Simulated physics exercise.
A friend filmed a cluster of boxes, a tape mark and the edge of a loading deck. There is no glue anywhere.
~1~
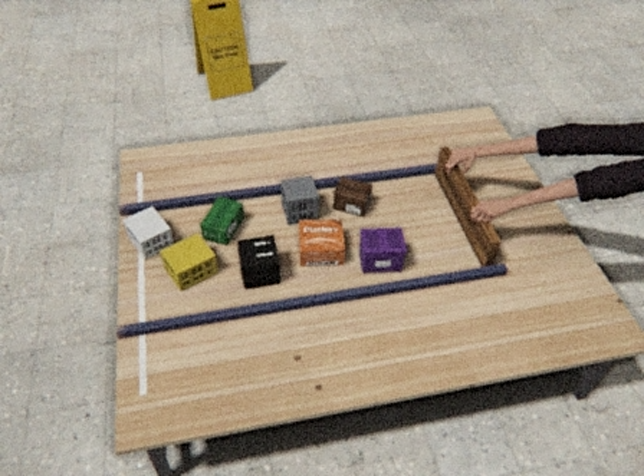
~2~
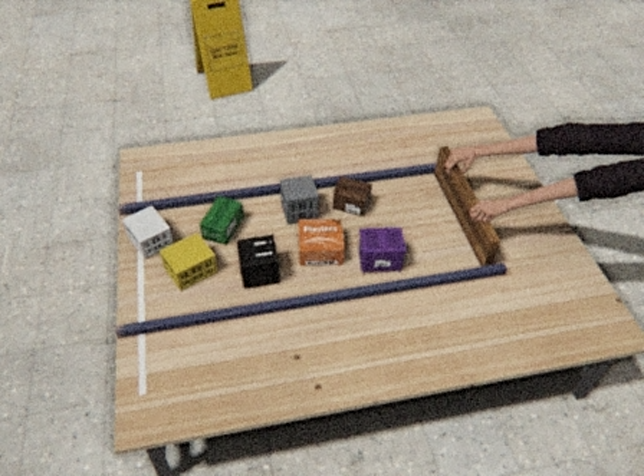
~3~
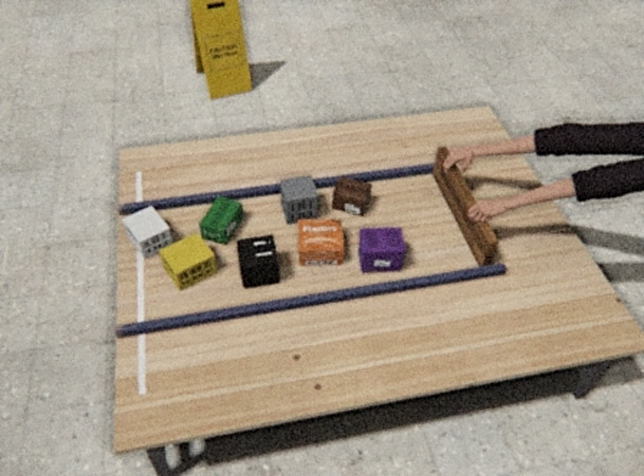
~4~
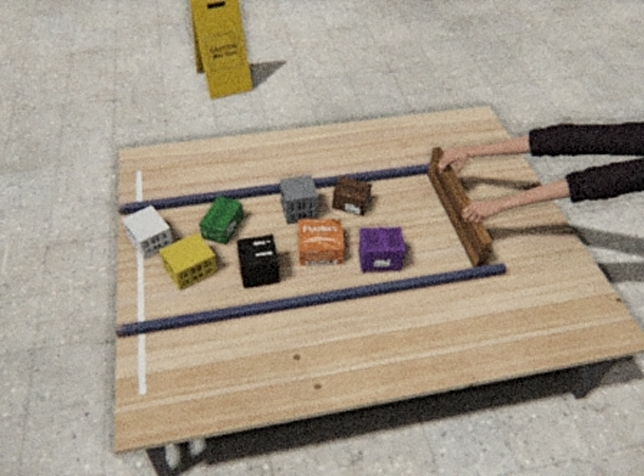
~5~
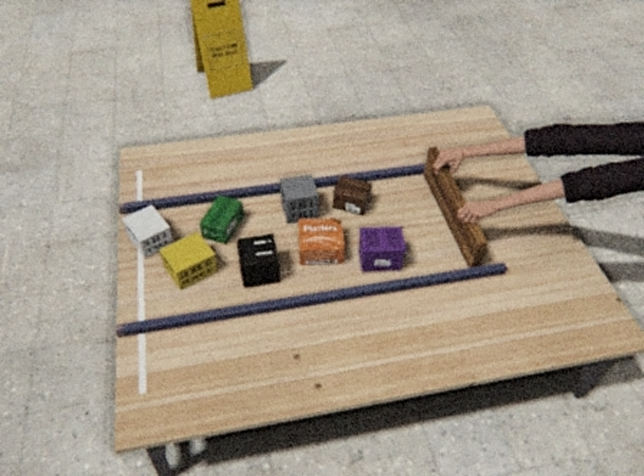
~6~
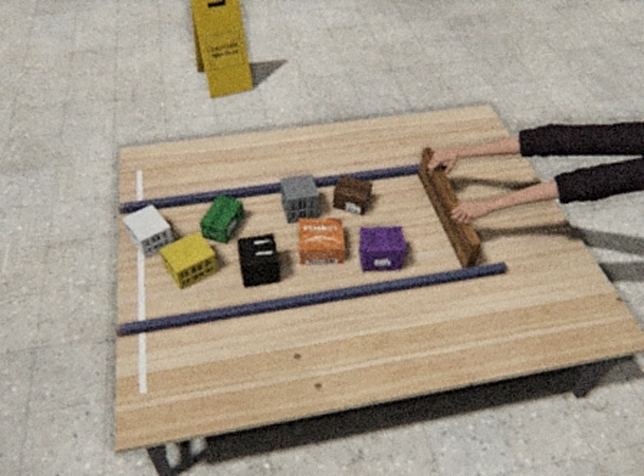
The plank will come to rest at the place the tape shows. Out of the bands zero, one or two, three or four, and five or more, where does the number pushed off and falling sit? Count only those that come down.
It sits at five or more.
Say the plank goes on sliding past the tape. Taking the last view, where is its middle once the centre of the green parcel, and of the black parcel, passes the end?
(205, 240) and then (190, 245), give or take.
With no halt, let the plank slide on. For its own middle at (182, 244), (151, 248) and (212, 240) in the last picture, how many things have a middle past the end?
Counts per position: 4 / 6 / 1.
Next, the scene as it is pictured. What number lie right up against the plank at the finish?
Looks like 2 of them, all told.
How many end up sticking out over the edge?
Overhanging ones - 2.
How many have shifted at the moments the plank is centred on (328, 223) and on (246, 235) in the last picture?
The number moved is 5 and then 8.
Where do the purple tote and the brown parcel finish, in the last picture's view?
Reading them off: First (116, 294); then (117, 230).
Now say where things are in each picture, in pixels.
White crate (149, 233); yellow crate (190, 262); green parcel (223, 221); plank (465, 205); tape (141, 266), in the first frame.
Yellow crate (189, 262); black parcel (258, 262), in the second frame.
Green parcel (222, 220); grey crate (299, 200), in the third frame.
White crate (148, 232); plank (457, 205), in the fourth frame.
Yellow crate (189, 261); brown parcel (352, 196), in the fifth frame.
White crate (149, 231); yellow crate (189, 261); green parcel (223, 219); plank (447, 206); tape (141, 264), in the sixth frame.
A little later, none off yet; white crate at rest near (149, 231); yellow crate at rest near (189, 261); green parcel at rest near (223, 219).
Next, none off yet; white crate shifted a little near (129, 236); yellow crate shifted about its own width near (159, 262); green parcel shifted about its own width near (159, 228).
When it is over, the number that fall off is five or more; down, orange box, grey crate, black parcel, green parcel, yellow crate and white crate.
